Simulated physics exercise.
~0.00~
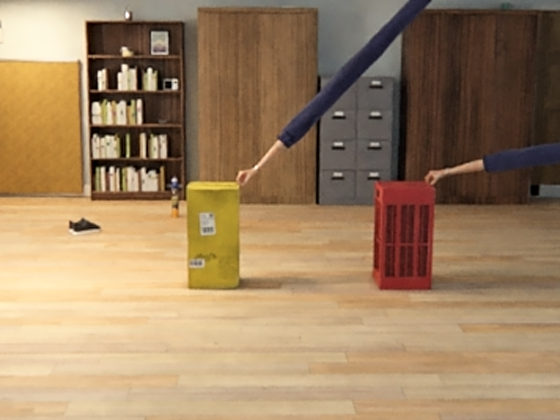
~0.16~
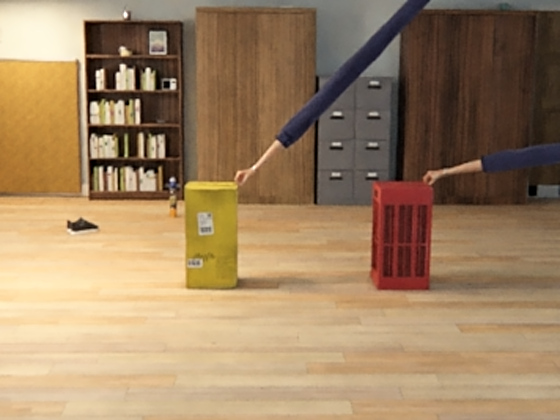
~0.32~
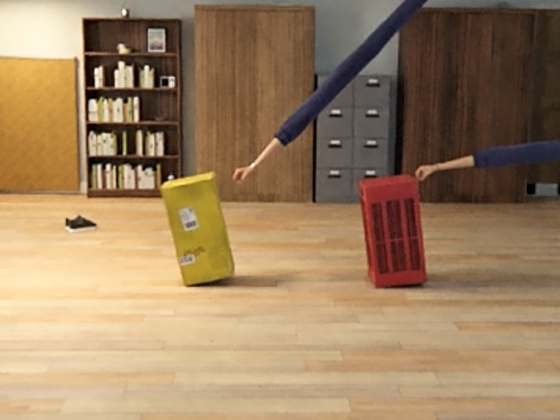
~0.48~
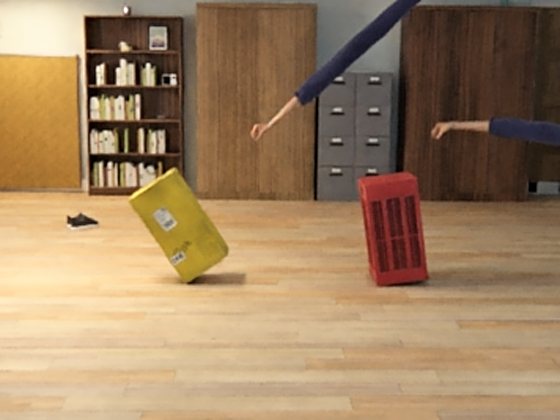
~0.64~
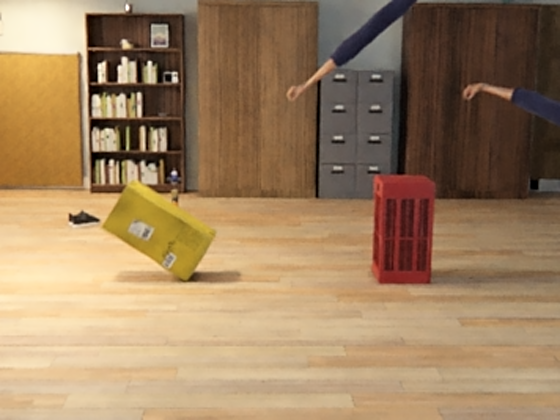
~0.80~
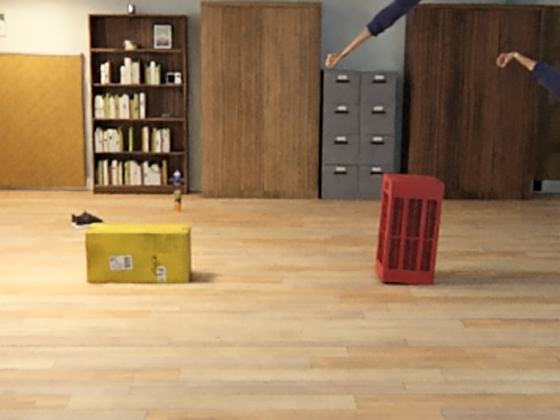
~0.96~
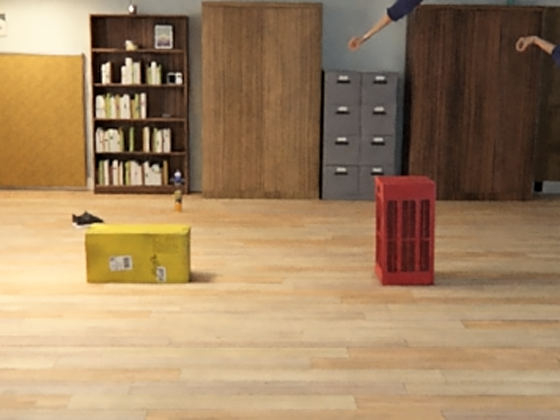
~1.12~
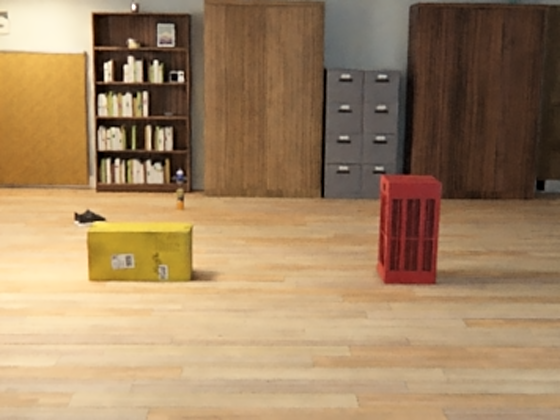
In a room with a wooden floor, two hands gave a yellow parcel and a red crate quick shoves to the left and drew back; the parcel toppled onto its side, while the crate tipped, rocked briefly and settled upright.
